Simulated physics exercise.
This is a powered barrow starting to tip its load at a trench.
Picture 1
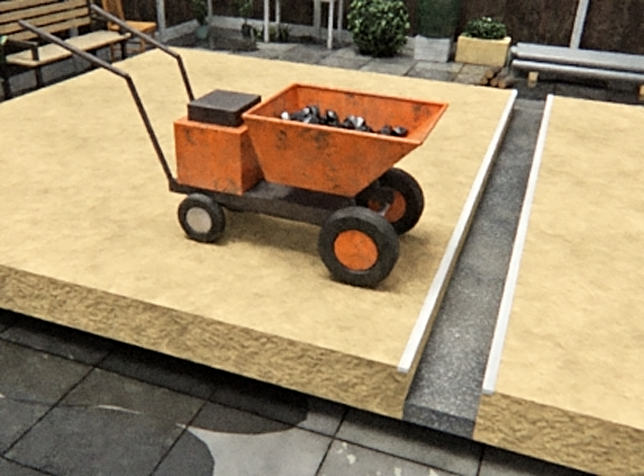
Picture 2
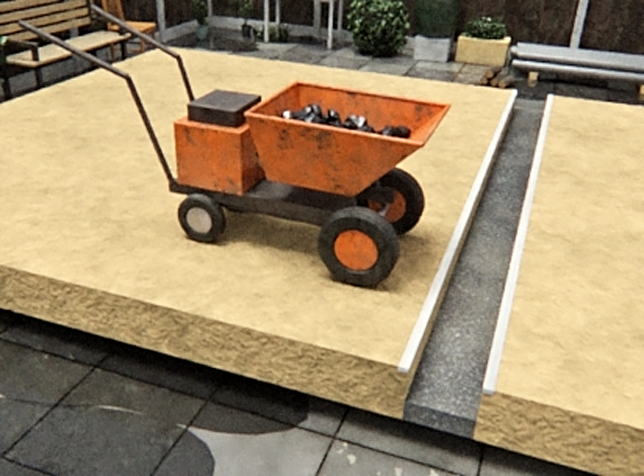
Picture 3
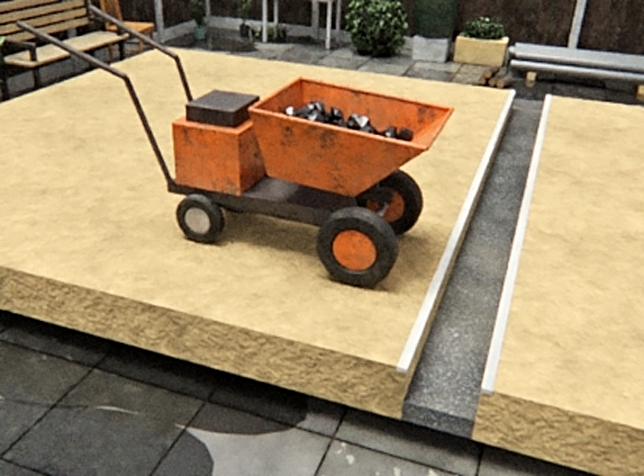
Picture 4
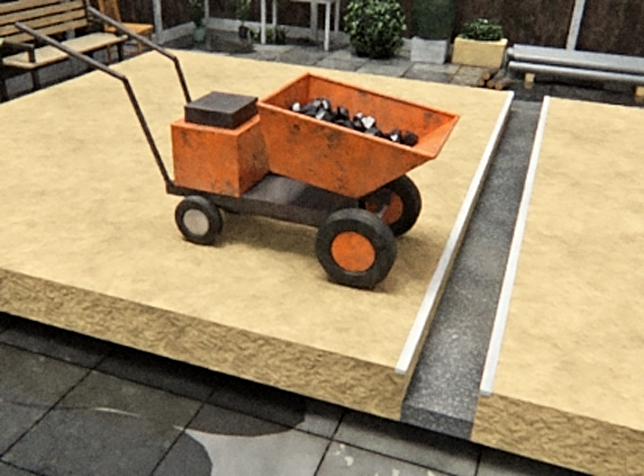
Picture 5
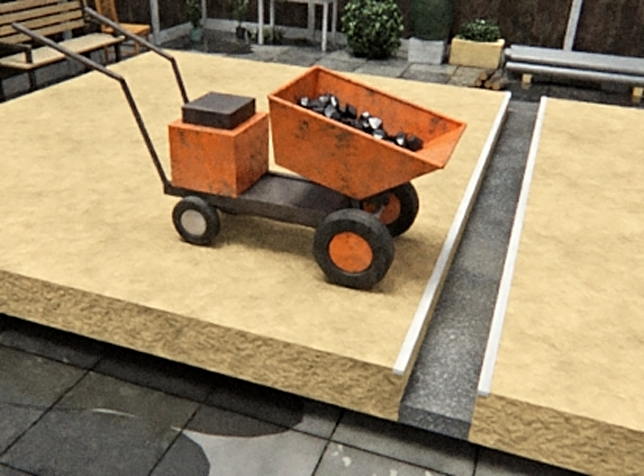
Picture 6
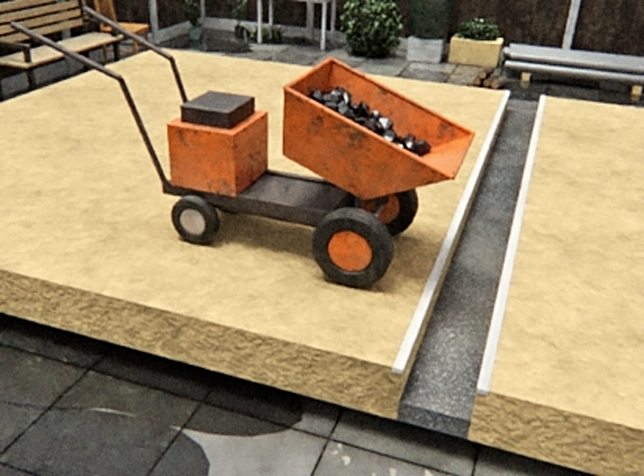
The orange skip on a small barrow tilts forward to the right, carrying dark lumps.
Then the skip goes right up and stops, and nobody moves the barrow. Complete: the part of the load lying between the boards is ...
Less than half.
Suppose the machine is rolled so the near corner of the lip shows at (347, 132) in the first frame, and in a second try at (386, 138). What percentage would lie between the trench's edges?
Close to 80 in a hundred, and close to 90 in a hundred.
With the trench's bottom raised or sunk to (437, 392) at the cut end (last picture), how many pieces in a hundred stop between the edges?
The share would be around 20 in a hundred.
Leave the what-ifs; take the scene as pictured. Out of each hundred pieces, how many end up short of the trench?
0 %.
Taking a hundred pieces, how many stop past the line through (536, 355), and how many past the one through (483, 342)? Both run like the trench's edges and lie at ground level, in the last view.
Estimate, first then second: 20 %, 50 %.
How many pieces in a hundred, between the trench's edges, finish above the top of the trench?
About 20 in a hundred.
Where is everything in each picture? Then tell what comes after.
The first frame shows lip of the skip (420, 144), level; top of the load (329, 129), lumps of coal; first edge of the trench (420, 325); far edge (498, 344), the trench over half as wide as the skip, and about half as deep as wide.
The second frame shows lip of the skip (422, 145), tipped barely; top of the load (308, 132).
The third frame shows lip of the skip (426, 149), tipped barely; top of the load (311, 130).
The fourth frame shows lip of the skip (434, 157), tipped a little; top of the load (317, 127).
The fifth frame shows lip of the skip (442, 167), tipped a little; top of the load (324, 124).
The sixth frame shows lip of the skip (453, 178), tipped clearly; top of the load (335, 120); first edge of the trench (415, 326); far edge (492, 344).
Just after the last frame, skip tipped steeply; every one in the skip.
A moment on, skip tipped steeply; the larger part in the skip; just a few in or heaped over the trench; about a tenth beyond it.
Further on, skip tipped right over; roughly a quarter in the skip; roughly a quarter in or heaped over the trench; roughly half beyond it.
When it is over, skip tipped right over; roughly a quarter in the skip; roughly a quarter in or heaped over the trench; roughly half beyond it.
